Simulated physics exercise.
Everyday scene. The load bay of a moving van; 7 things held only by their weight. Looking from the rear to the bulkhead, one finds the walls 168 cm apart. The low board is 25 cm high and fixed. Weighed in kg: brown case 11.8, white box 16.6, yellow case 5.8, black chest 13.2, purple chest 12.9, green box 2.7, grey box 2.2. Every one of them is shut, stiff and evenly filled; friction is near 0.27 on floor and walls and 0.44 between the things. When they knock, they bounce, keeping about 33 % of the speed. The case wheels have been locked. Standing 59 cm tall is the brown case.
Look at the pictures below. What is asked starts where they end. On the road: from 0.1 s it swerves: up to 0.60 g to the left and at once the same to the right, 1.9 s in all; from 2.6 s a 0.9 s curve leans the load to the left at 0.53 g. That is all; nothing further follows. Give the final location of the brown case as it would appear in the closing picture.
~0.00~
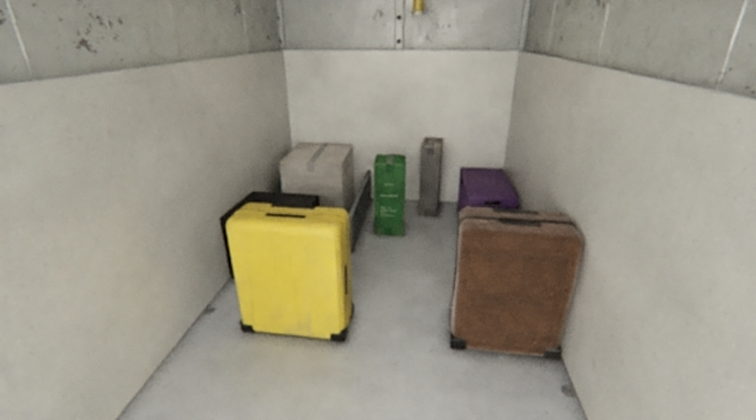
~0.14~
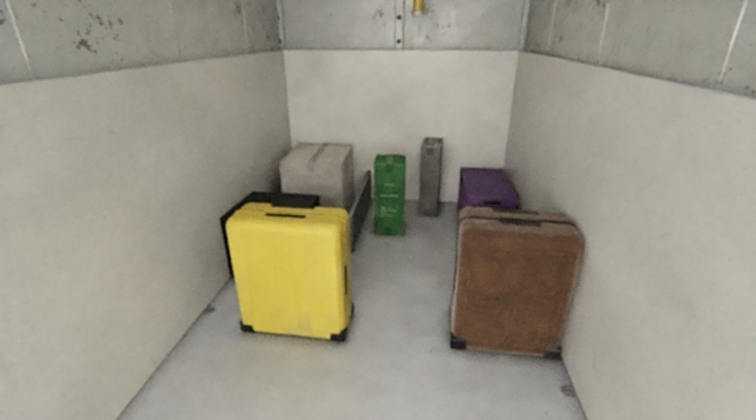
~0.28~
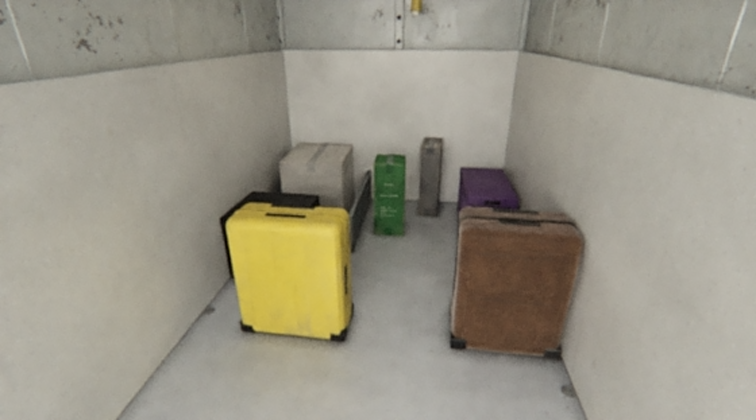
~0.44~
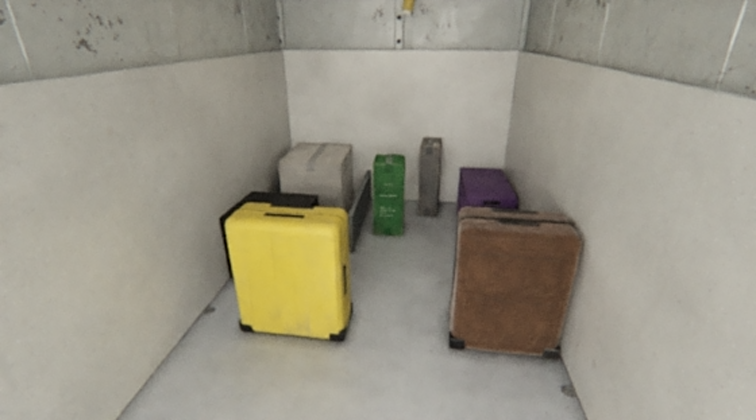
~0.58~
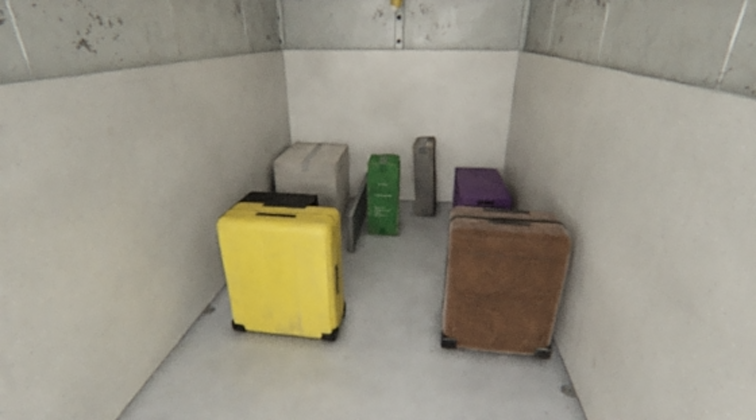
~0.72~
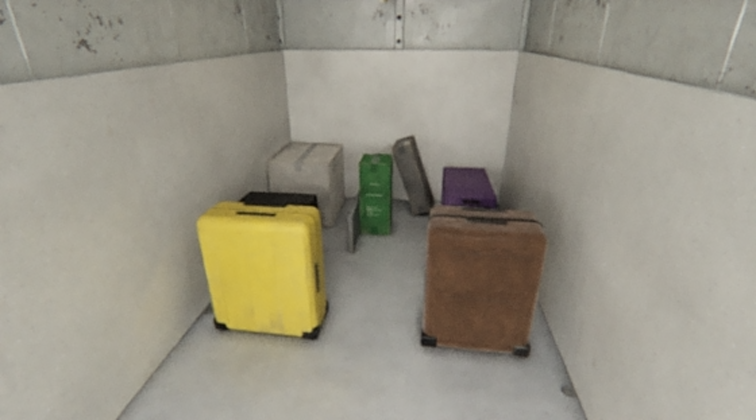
Final location: (346, 270).
By 1.72 s, force 0.35 g right; brown case 27 cm from its spot near (445, 277); grey box tilted 61°; purple chest 20 cm from its spot.
By 3.02 s, force 0.53 g left; brown case 6 cm from its spot near (493, 280); grey box on its side; green box 28 cm from its spot.
When it is over (4.1 s), lying over in the van, grey box; not toppled but over 15 cm from the start, brown case, yellow case and purple chest; the other 3 within 15 cm of the start. End places, in pixels of the last picture, brown case near (346, 270).
